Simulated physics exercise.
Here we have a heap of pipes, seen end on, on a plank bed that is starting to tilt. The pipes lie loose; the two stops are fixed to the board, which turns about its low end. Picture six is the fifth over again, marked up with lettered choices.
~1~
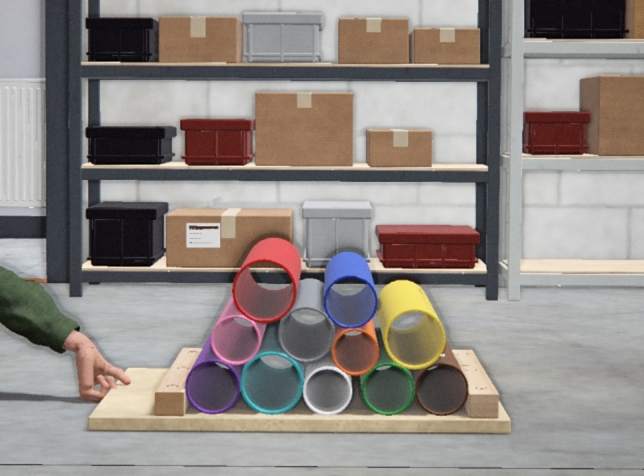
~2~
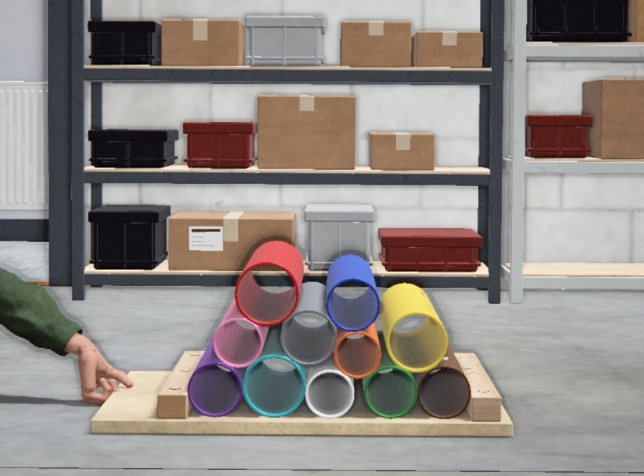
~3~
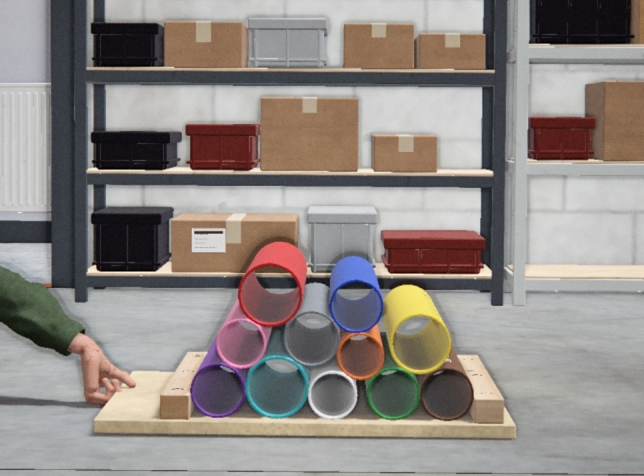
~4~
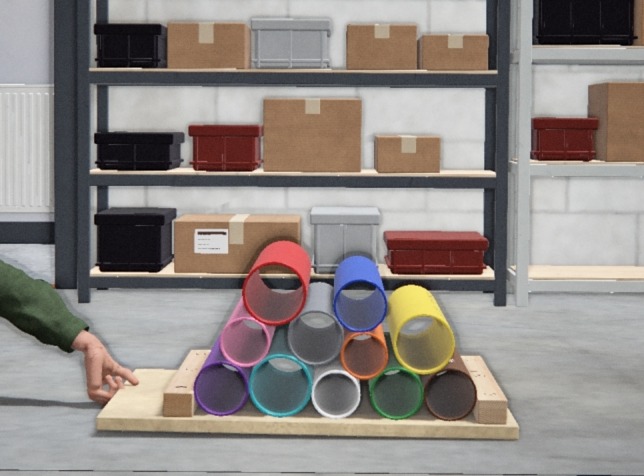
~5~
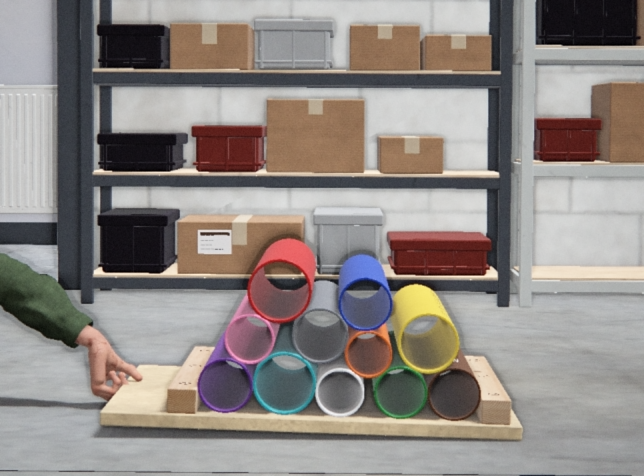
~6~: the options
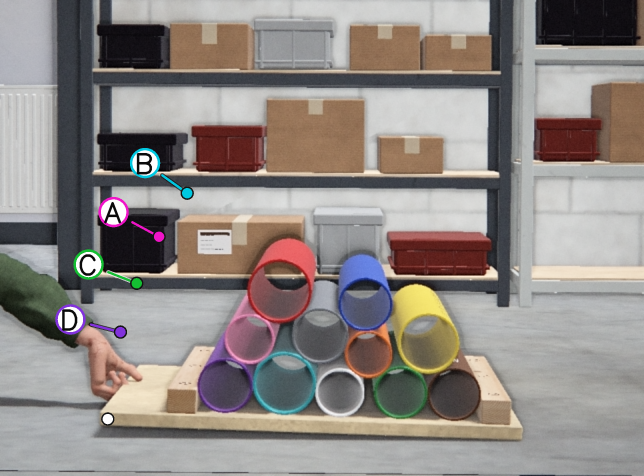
A hand in a green sleeve rests its fingers on the left end of a wooden board on a grey floor, seen from the front before storage shelves. Colourful pipes sit stacked end-on between wooden blocks, red and blue on top, yellow at right, with boxes and bins behind. The view shifts slightly, carrying everything gently rightward, while hand, board and pipes show little other movement.
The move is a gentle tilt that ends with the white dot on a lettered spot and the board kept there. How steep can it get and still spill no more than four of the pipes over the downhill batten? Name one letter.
Lift it to D and no more.
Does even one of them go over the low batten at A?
Yes.
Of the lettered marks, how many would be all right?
One of them.
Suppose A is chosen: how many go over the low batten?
It comes to five.
On the copy, A at (159, 237); B at (187, 193); C at (137, 284); D at (120, 332); the white dot at (108, 419).
On D. First, board at 12°.
Then, board at 14°.
Finally, board at 14°, none over the low batten.
By contrast, A five over the low batten; B five over the low batten; C five over the low batten.
